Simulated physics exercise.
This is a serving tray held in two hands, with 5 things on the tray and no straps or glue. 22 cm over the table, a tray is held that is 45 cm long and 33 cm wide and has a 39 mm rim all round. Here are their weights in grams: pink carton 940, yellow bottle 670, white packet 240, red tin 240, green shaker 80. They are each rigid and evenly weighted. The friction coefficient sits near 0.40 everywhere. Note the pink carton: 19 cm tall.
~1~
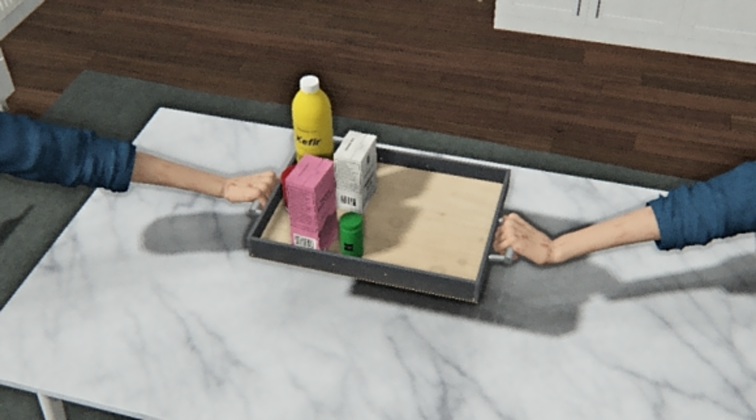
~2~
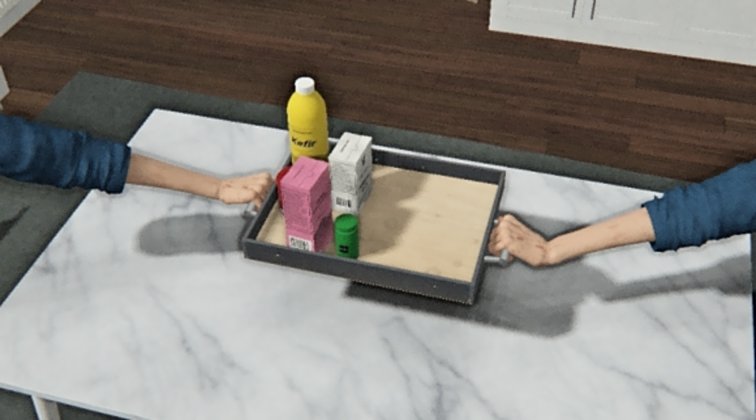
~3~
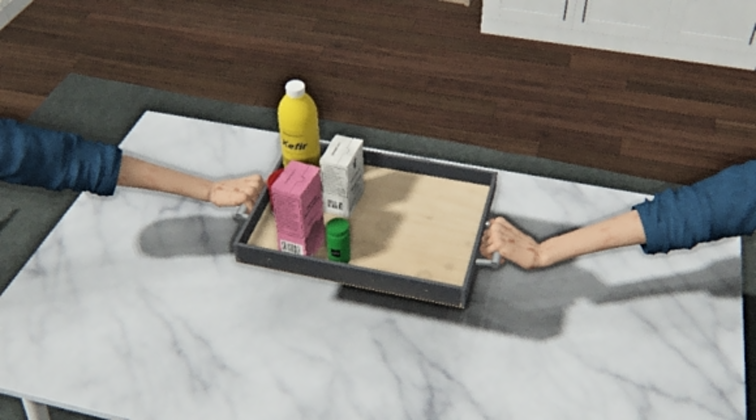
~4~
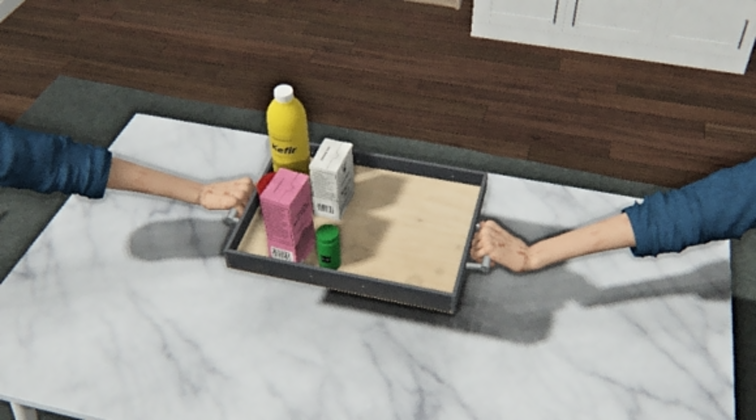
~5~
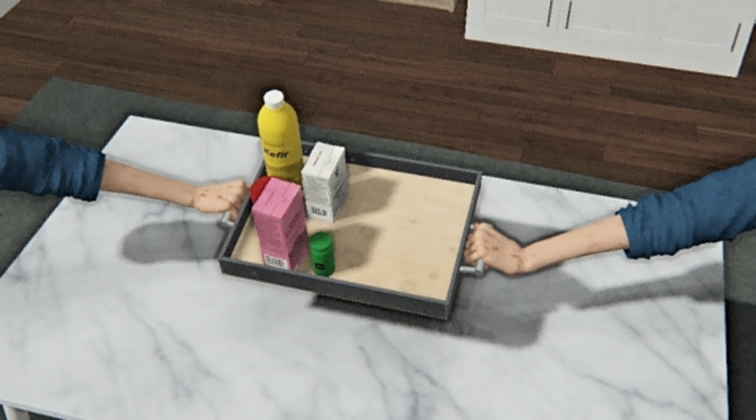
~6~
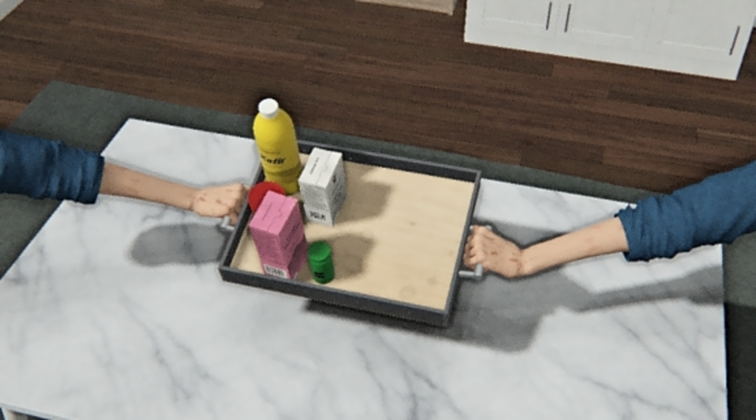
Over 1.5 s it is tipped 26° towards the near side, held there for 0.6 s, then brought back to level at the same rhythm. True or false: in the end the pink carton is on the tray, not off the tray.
True.
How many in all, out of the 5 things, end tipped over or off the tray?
Count: 1.
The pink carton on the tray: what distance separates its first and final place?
About 1 cm.
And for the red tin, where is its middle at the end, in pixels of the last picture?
Its middle comes to rest around (247, 238).
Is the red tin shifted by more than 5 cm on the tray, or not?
As for the red tin, it gets displaced.
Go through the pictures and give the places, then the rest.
In the first picture, tray level; pink carton (313, 208); yellow bottle (313, 131).
In the second picture, tray level; green shaker (347, 238).
In the third picture, tray tilted 2°, near edge down; yellow bottle (300, 135); white packet (343, 177).
In the fourth picture, tray tilted 4°, near edge down; green shaker (329, 248).
In the fifth picture, tray tilted 9°, near edge down; yellow bottle (281, 141); white packet (326, 183).
In the sixth picture, tray tilted 15°, near edge down; pink carton (281, 240).
Then, 0.60 s on from there, tray tilted 26°, near edge down; yellow bottle 35° off its base; red tin moved 4 cm; white packet moved 3 cm.
Then, 1.60 s on from there, tray tilted 24°, near edge down; yellow bottle now off the tray; red tin moved 11 cm; white packet moved 8 cm.
Then, 2.40 s on from there, tray tilted 4°, near edge down; red tin moved 11 cm; white packet moved 8 cm; green shaker moved 2 cm.
In the end, off the tray, yellow bottle; not toppled but over 5 cm from the start, white packet and red tin; the other 2 under 5 cm from the start. In the last view, pink carton near (279, 222).
